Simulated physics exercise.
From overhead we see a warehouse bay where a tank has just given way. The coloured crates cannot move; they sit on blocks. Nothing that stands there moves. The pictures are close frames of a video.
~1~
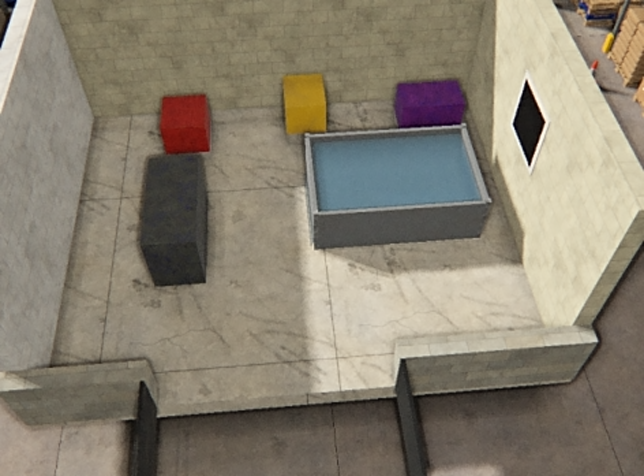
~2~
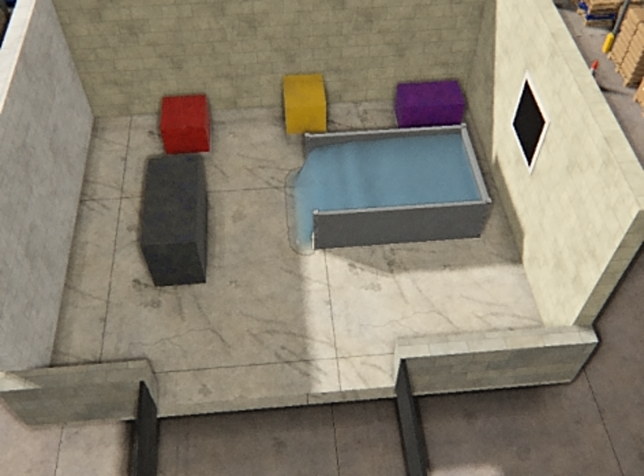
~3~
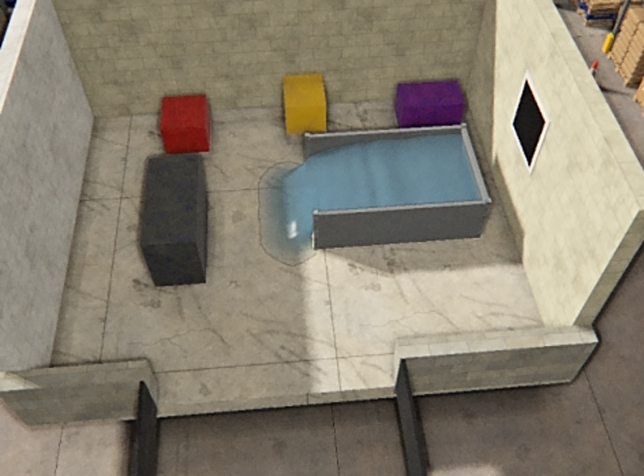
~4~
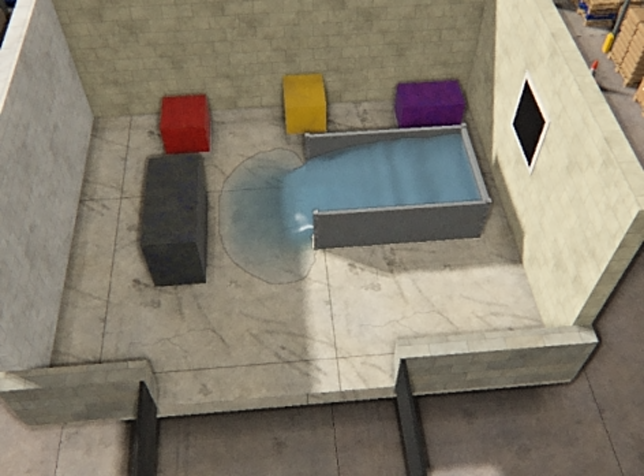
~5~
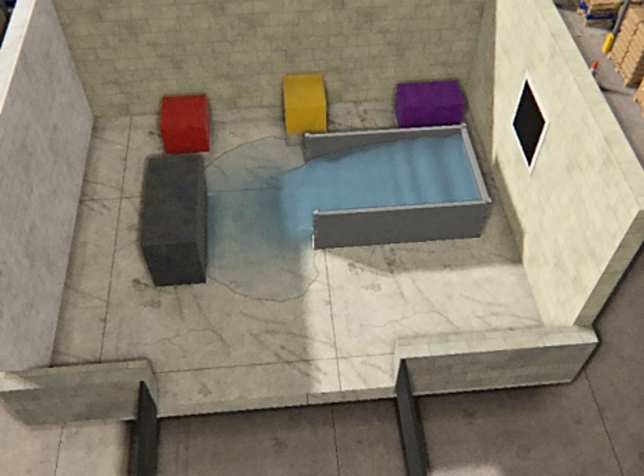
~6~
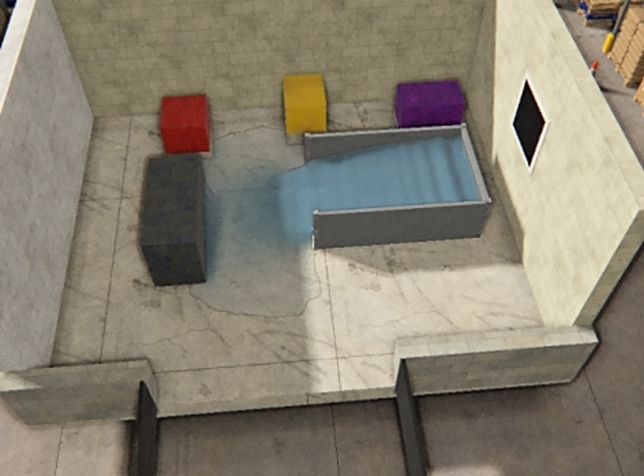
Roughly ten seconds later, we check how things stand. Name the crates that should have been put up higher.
As I see it, the purple crate is missed by the water this time; the yellow crate is missed by the water this time; the red crate is not missed by the water this time.
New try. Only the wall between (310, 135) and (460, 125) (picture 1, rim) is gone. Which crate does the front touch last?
The one in red.
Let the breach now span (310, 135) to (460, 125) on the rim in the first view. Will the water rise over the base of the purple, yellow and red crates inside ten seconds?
Result: Purple crate is swamped; yellow crate is swamped; red crate is swamped.
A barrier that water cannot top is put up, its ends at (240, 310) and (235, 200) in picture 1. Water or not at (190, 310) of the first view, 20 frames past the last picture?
At that place: Free of water.
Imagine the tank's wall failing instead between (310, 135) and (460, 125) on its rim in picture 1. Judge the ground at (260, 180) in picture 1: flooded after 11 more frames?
Pretty sure it's in a puddle at that location.
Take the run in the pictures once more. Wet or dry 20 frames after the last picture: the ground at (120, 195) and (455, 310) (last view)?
Taking the two points in turn, the first is waterlogged and the second is spared.
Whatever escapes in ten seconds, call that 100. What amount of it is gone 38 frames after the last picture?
It comes to around 65 per cent.
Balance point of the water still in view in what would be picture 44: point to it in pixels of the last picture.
Near (232, 220).
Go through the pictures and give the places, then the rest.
The first picture shows still water in the water tank at (393, 171).
In the second picture, water pours out at (314, 196) and has run to (311, 252).
In the third picture, the front is at (290, 260), out from the gap at (314, 199).
In the fourth picture, water pours out at (314, 200) and has run to (242, 169).
In the fifth picture, the front is at a hidden place, out from the gap at (314, 201).
In the sixth picture, water pours out at (314, 201) and has run to a hidden place.
A moment on, water covers 30 % of the floor; the purple crate not reached, the yellow crate water round its plinth, the red crate water round its plinth.
Next, water covers 45 % of the floor; the purple crate not reached, the yellow crate water round its plinth, the red crate water round its plinth.
Then, water covers 65 % of the floor; the purple crate water round its plinth, the yellow crate water round its plinth, the red crate water round its plinth.
Later, water covers 75 % of the floor; the purple crate water round its plinth, the yellow crate water round its plinth, the red crate water round its plinth.
In the end, water covers 95 % of the floor; the purple crate stayed above the water, the yellow crate stayed above the water, the red crate was topped.
